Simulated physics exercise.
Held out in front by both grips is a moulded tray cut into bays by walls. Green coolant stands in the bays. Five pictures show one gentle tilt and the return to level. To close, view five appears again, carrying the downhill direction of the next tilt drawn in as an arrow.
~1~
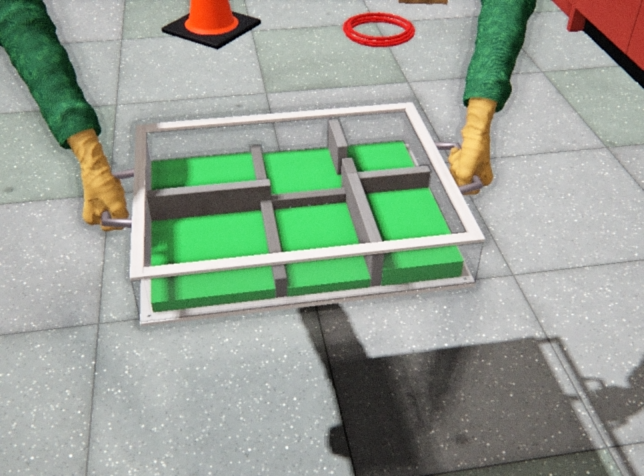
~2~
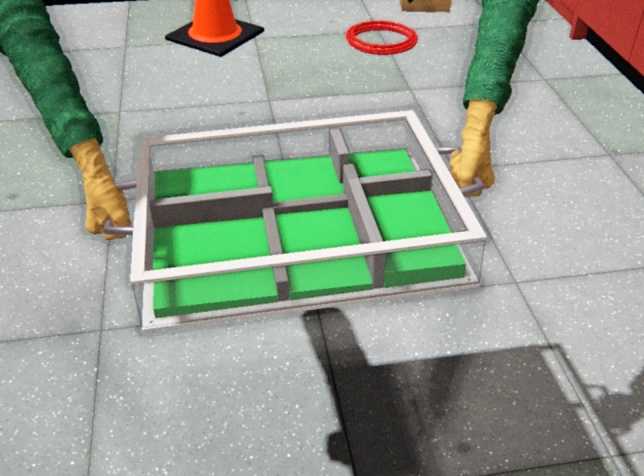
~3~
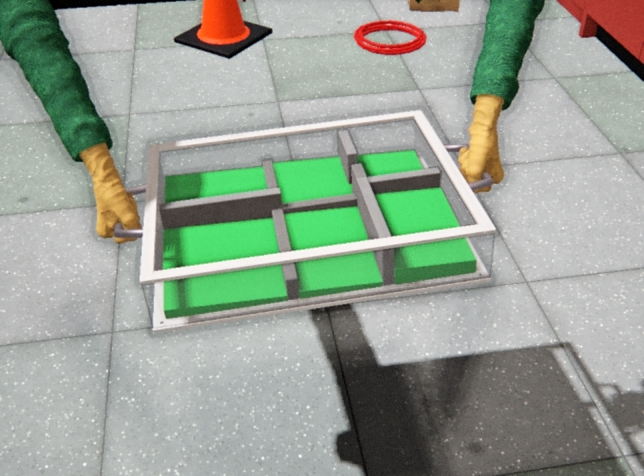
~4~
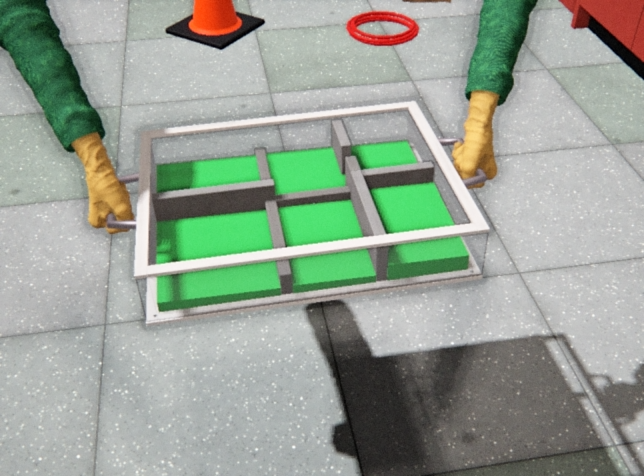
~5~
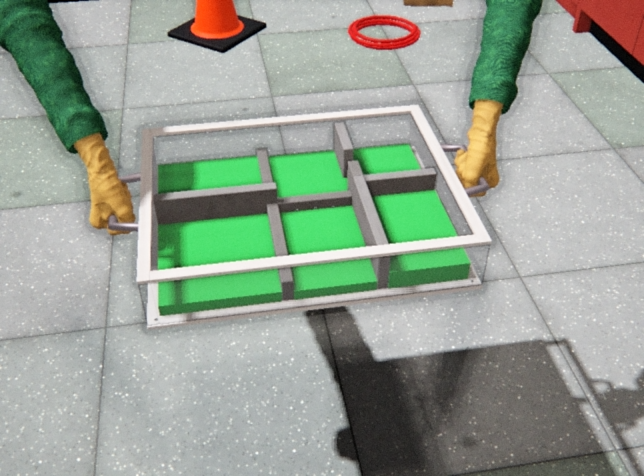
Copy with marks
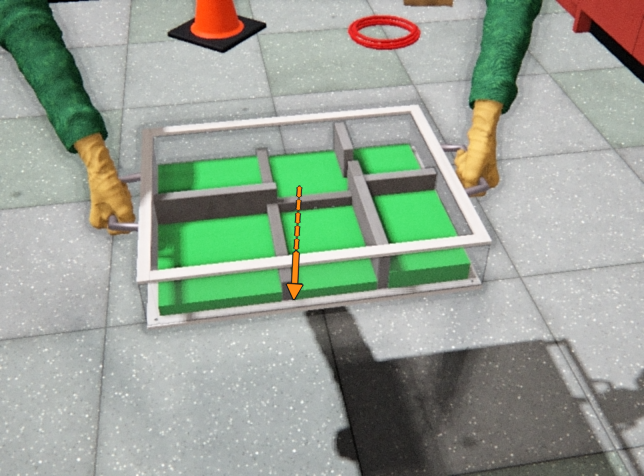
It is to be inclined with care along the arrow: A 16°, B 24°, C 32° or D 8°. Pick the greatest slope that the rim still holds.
The limit is B.
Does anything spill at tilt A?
No, that is safe.
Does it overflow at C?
Yes, that goes wrong.
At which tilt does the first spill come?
That would be C.
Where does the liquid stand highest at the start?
That is the front right bay.
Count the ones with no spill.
Three.
The tray is level; deepest in the front right bay, at (404, 225), shallowest in the front middle.
Tipped about 3° down to the back left; no wall is crossed.
Tipped about 5° down to the back left; no wall is crossed.
Tipped about 2° down to the back left; no wall is crossed.
The tray is level; deepest in the front right bay, at (410, 227), shallowest in the back right.
The arrow ends at (294, 293).
If A is chosen, nothing spills; the front left bay holds the most.
If B is chosen, nothing spills; the front left bay holds the most.
If C is chosen, about 14 % goes over the rim.
If D is chosen, nothing spills; the front right bay holds the most.
